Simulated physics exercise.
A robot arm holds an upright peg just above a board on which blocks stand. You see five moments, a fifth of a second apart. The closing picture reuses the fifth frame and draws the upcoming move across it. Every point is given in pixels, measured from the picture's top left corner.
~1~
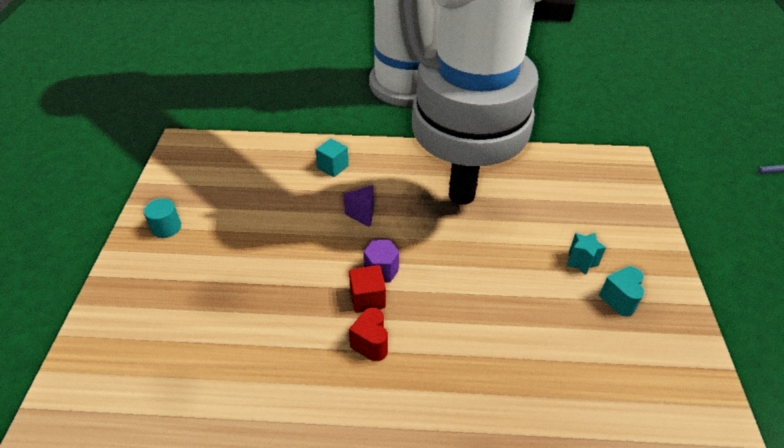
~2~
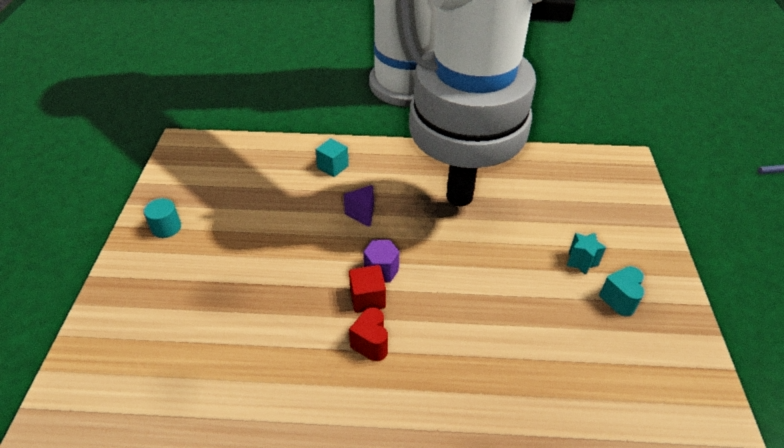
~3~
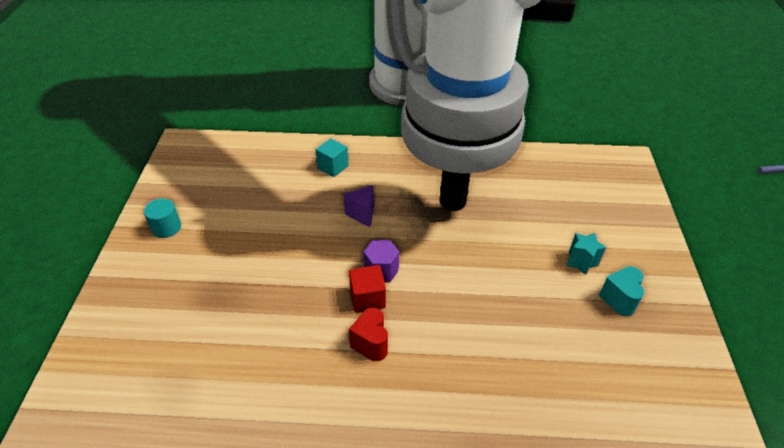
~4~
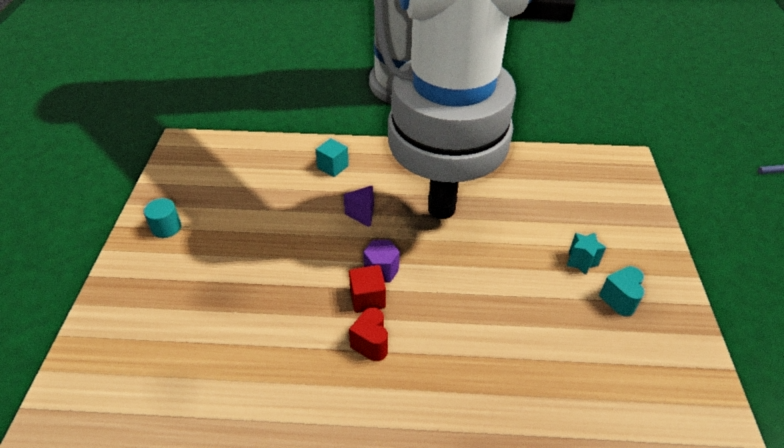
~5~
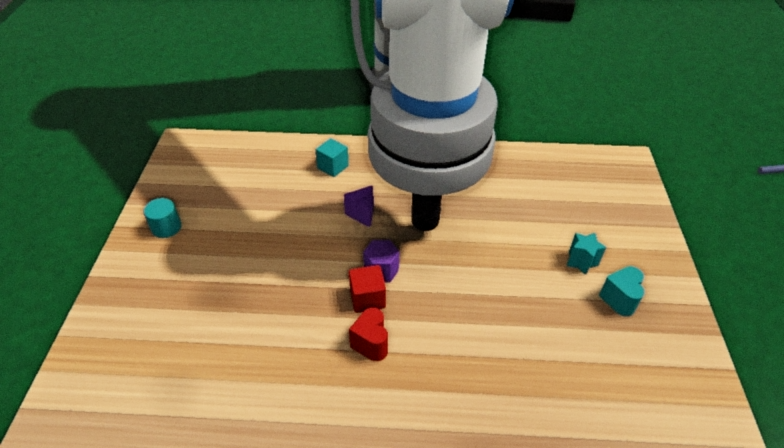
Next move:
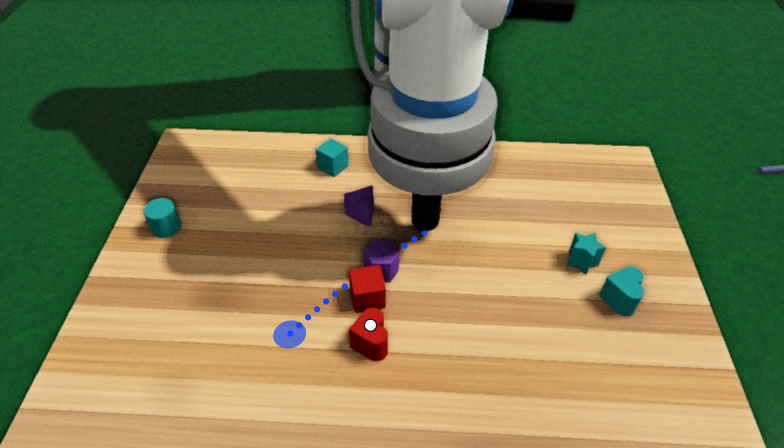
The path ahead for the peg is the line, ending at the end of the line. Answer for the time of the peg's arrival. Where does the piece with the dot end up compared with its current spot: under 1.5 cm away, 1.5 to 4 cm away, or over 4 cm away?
My answer is that it shifts 1.5 to 4 cm.
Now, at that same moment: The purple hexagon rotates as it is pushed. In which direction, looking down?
Bird's-eye view: Counterclockwise.
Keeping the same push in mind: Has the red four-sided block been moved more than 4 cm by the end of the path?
I'd say yes.
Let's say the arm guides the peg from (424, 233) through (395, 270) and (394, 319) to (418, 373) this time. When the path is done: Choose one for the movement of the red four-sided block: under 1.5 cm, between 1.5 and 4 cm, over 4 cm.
The block winds up 1.5 to 4 cm from where it is now.
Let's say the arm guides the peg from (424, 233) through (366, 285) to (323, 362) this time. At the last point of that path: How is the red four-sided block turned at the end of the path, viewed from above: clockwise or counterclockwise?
I'd predict that, seen from above, the red four-sided block rotates counter-clockwise.
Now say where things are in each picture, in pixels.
Peg's lower end at (462, 197); purple triangular piece at (362, 195); red four-sided block at (367, 279); red heart at (370, 325); purple hexagon at (381, 251), in the first picture.
Peg at (459, 198); blocks still, in the second picture.
Peg at (453, 203); blocks still, in the third picture.
Peg at (442, 211); blocks still, in the fourth picture.
Peg at (425, 222); purple triangular piece at (362, 195); red four-sided block at (367, 279); red heart at (370, 325); purple hexagon at (381, 251), in the fifth picture.
Drawn move, from (424, 233) by way of (381, 261) and (336, 294) to (290, 334); the dot is on the red heart.
The first path, step by step. One third of the way, peg at (381, 251); red four-sided block at (362, 293), turned 15° clockwise; purple hexagon at (370, 265), turned 30° anticlockwise.
Two thirds of the way, peg at (334, 284); red four-sided block at (366, 322), turned 20° anticlockwise; red heart at (376, 352), turned 25° clockwise; purple hexagon at (346, 299), turned 90° anticlockwise.
At the end, peg at (288, 324); purple triangular piece still; red four-sided block at (367, 326), turned 30° anticlockwise; red heart at (381, 356), turned 20° clockwise; purple hexagon at (340, 307), turned 110° anticlockwise.
